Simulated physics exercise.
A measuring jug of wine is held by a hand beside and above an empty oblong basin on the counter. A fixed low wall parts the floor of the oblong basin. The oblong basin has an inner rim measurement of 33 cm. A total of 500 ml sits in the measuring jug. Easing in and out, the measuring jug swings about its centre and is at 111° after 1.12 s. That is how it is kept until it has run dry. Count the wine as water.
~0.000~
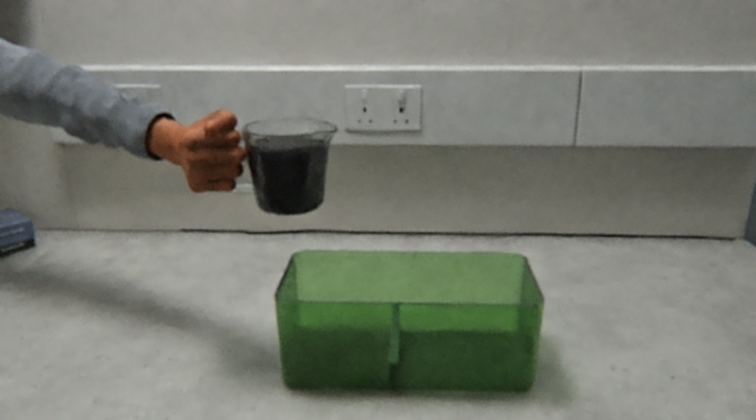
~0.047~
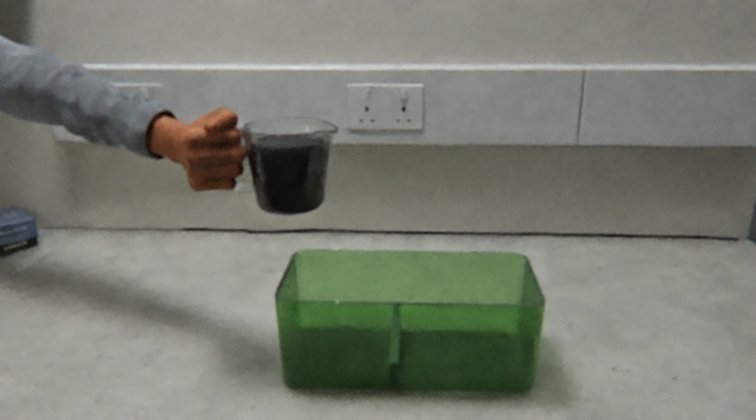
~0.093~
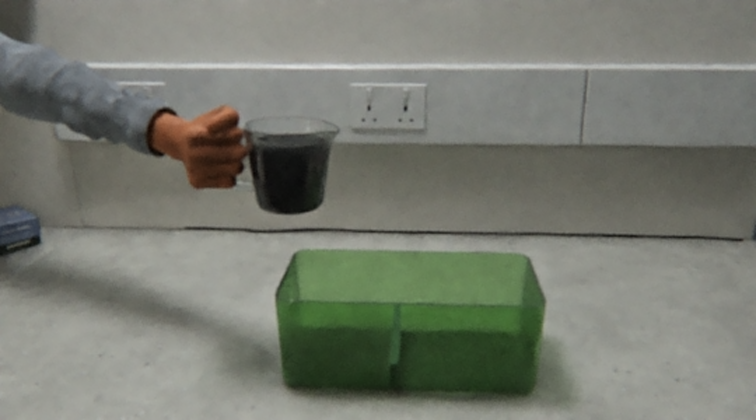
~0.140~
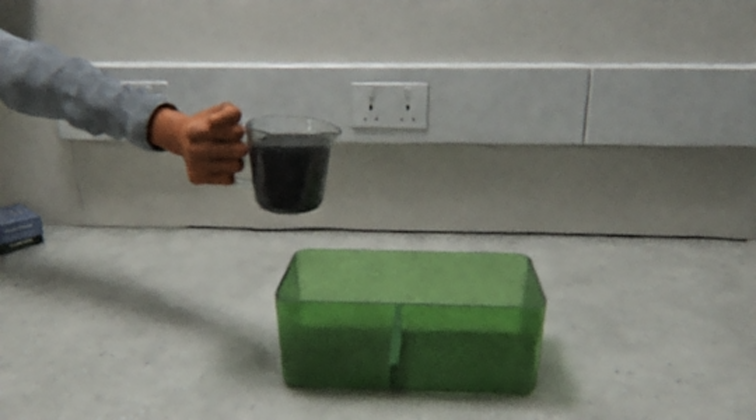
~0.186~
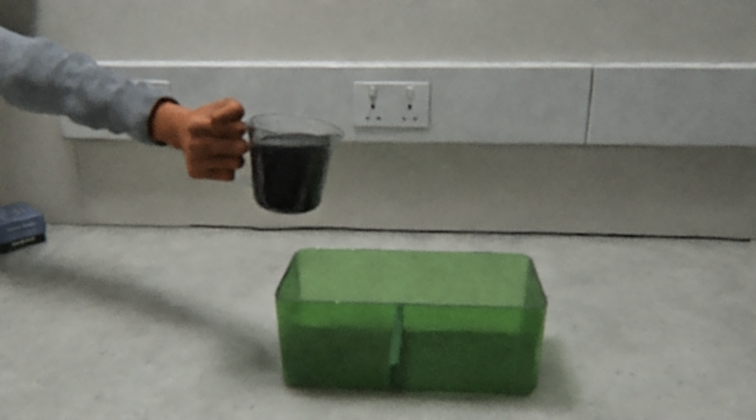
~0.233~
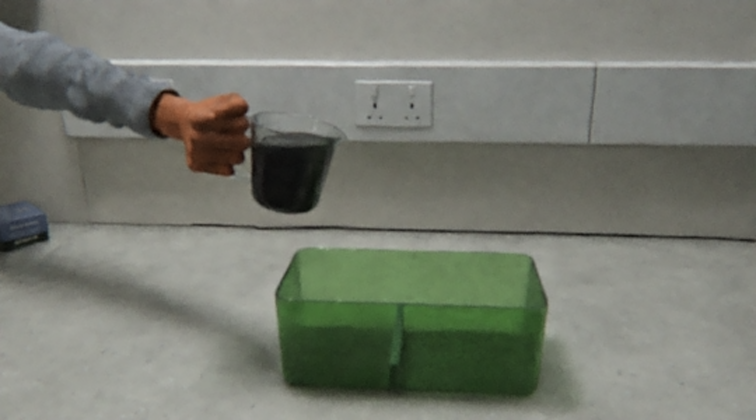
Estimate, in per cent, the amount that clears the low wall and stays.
Roughly 54 percent.
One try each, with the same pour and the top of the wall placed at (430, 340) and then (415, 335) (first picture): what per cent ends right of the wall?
10 per cent first, 10 per cent second.
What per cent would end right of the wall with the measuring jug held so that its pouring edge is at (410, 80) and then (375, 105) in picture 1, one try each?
Respectively 90 and 90 %.
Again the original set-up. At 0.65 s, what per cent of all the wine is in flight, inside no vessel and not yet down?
Near 20 per cent at that time.
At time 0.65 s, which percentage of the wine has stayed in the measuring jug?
About 74 percent.
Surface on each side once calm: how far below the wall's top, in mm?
Looks like roughly 26 mm on the left and roughly 26 mm on the right.
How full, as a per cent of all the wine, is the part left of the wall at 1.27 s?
The fraction is near 46 percent.
By 0.65 s the tilt is 69° and 74 per cent is still to pour, 2 is left of the wall and 3 right of it.
By 0.95 s the tilt is 105° and 13 per cent is still to pour, 22 is left of the wall and 48 right of it.
By 1.27 s the tilt is 111° and 0 per cent is still to pour, 46 is left of the wall and 53 right of it.
By 1.62 s the tilt is 111° and 0 per cent is still to pour, 45 is left of the wall and 54 right of it.
At rest 45 per cent lies left of the wall, 54 right of it and 1 outside.
